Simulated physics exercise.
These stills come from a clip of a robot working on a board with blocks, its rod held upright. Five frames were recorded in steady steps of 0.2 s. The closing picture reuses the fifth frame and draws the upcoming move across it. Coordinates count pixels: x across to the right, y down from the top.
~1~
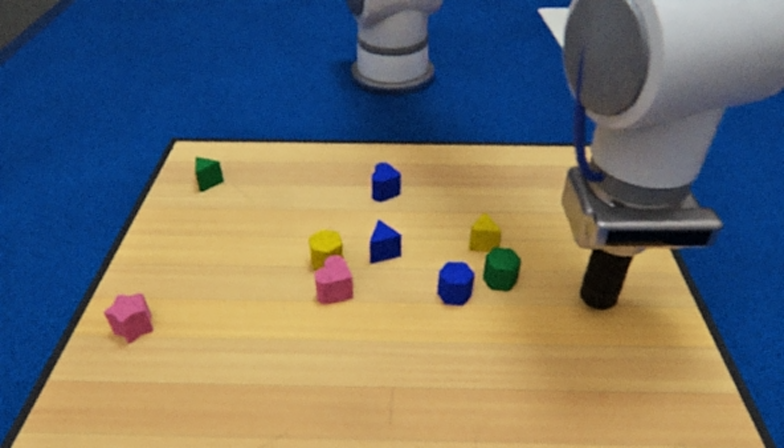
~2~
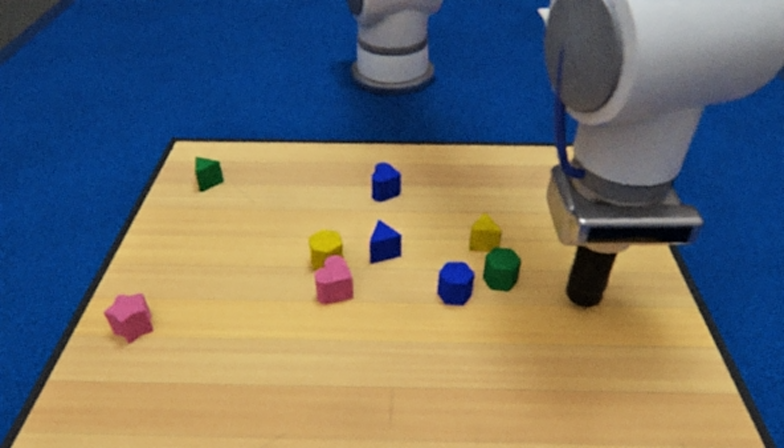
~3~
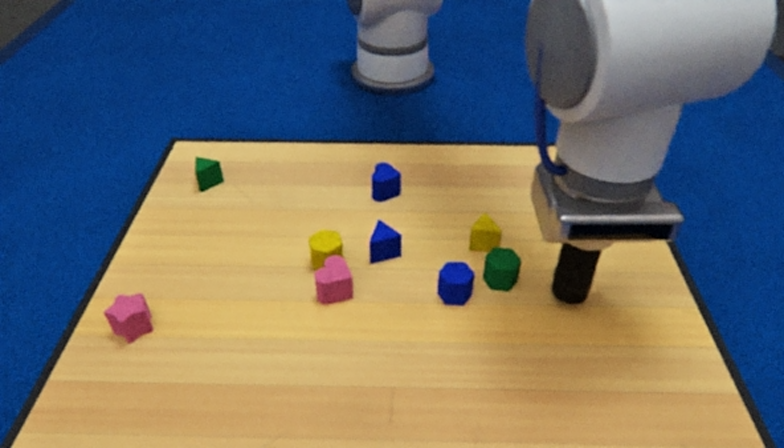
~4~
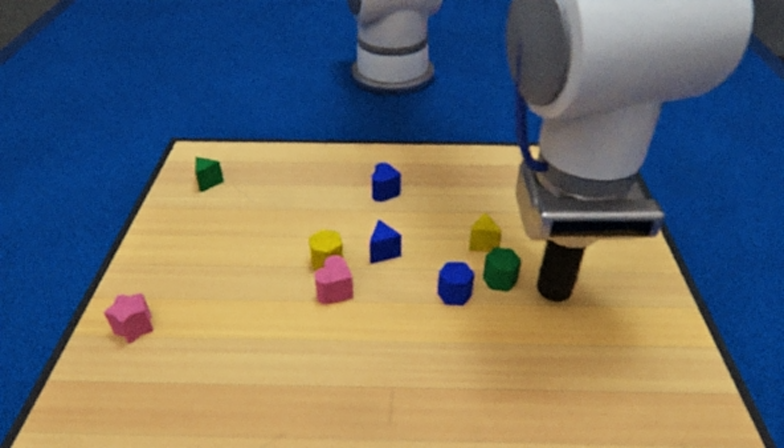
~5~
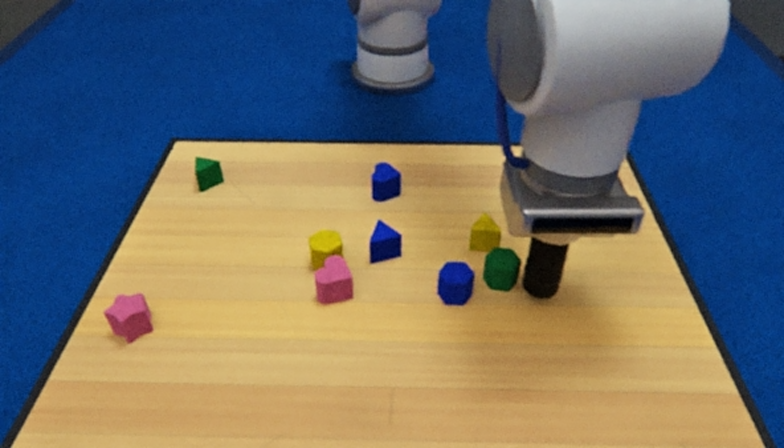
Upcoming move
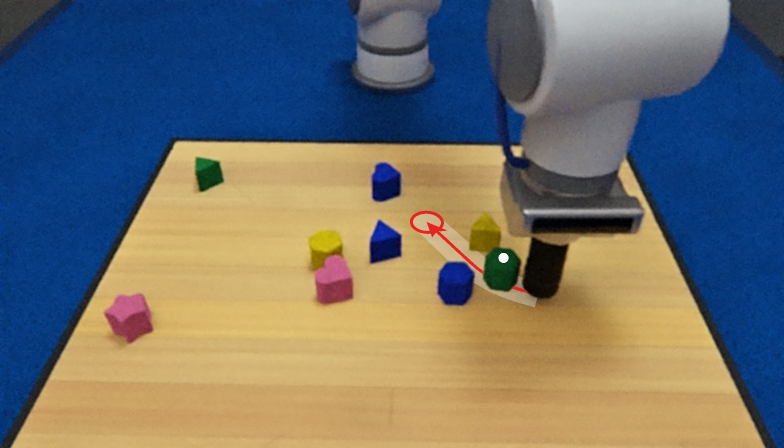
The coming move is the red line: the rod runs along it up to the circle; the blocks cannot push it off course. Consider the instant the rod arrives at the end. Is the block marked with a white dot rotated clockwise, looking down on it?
Short answer: No.
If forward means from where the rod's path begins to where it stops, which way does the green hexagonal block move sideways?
Left side.
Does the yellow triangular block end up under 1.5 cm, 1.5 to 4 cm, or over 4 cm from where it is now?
Range: Under 1.5 cm.
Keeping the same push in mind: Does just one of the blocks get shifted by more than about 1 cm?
Going by the path, yes.
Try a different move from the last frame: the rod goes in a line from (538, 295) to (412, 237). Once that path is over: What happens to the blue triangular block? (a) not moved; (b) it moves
Choice b: It moves.
The line goes from (538, 295) over (489, 276) and (455, 248) to (427, 222); the dot is on the green hexagonal block.
What follows on the original path. One third of the way, rod (488, 268); green hexagonal block (460, 243).
Two thirds of the way, rod (456, 240); yellow triangular block (483, 220), turned 40° clockwise; green hexagonal block (425, 227), turned 50° anticlockwise.
At the end, rod (427, 214); blue hexagonal block unmoved; yellow triangular block (483, 220), turned 40° clockwise; green hexagonal block (417, 225), turned 70° anticlockwise.
